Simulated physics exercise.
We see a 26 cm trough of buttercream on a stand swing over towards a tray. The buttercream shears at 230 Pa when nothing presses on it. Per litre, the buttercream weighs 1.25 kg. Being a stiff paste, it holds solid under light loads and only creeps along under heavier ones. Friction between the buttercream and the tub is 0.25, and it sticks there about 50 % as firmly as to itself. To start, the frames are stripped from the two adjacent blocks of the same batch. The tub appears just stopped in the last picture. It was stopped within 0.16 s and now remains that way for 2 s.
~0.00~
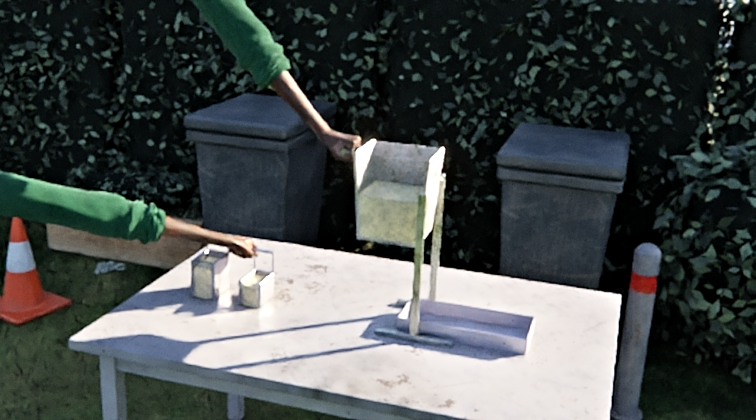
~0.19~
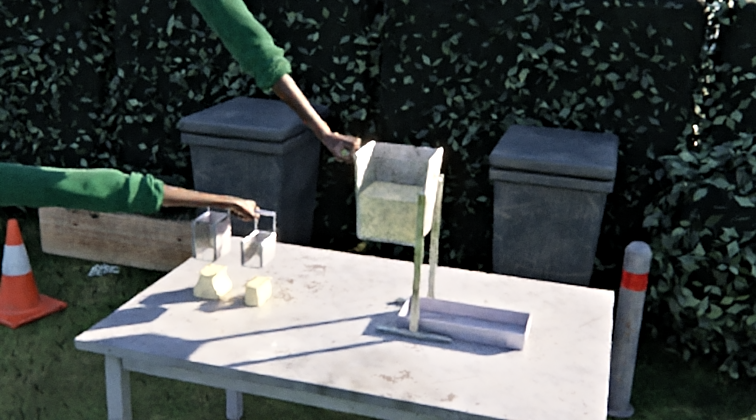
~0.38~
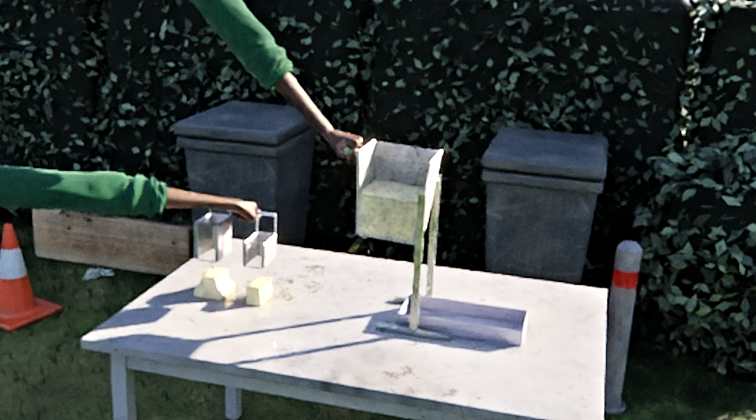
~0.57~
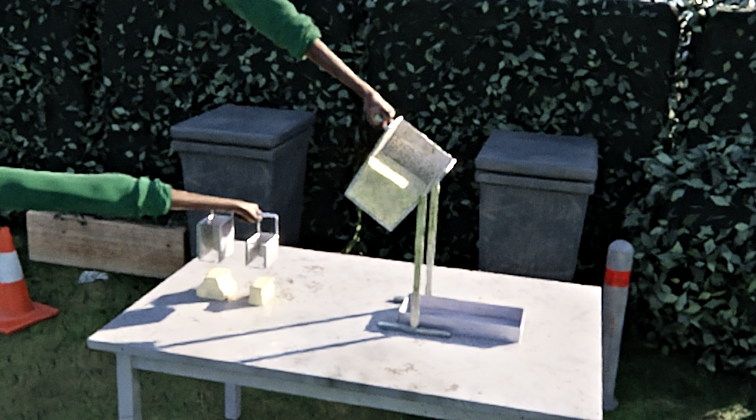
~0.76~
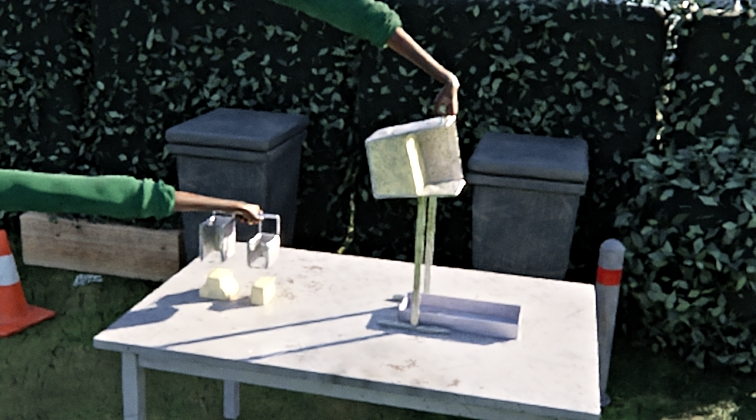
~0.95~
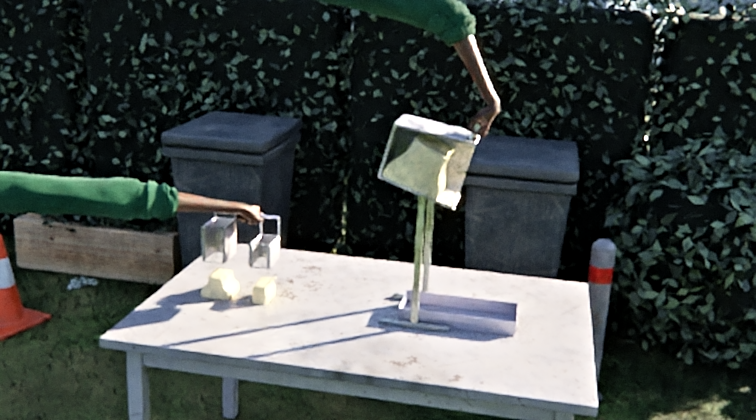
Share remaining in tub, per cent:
Near 0 percent.
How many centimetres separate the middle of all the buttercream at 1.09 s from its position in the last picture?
Around 10 centimetres.
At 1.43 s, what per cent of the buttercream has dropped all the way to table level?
55 per cent.
By 1.09 s, the tub is at 104 degrees and holds 73 %.
By 1.26 s, the tub is at 104 degrees and holds 38 %.
By 1.43 s, the tub is at 104 degrees and holds 21 %.
By 1.60 s, the tub is at 104 degrees and holds 0 %.
By 2.95 s, at the end, the tub is at 104 degrees and holds 0 %.
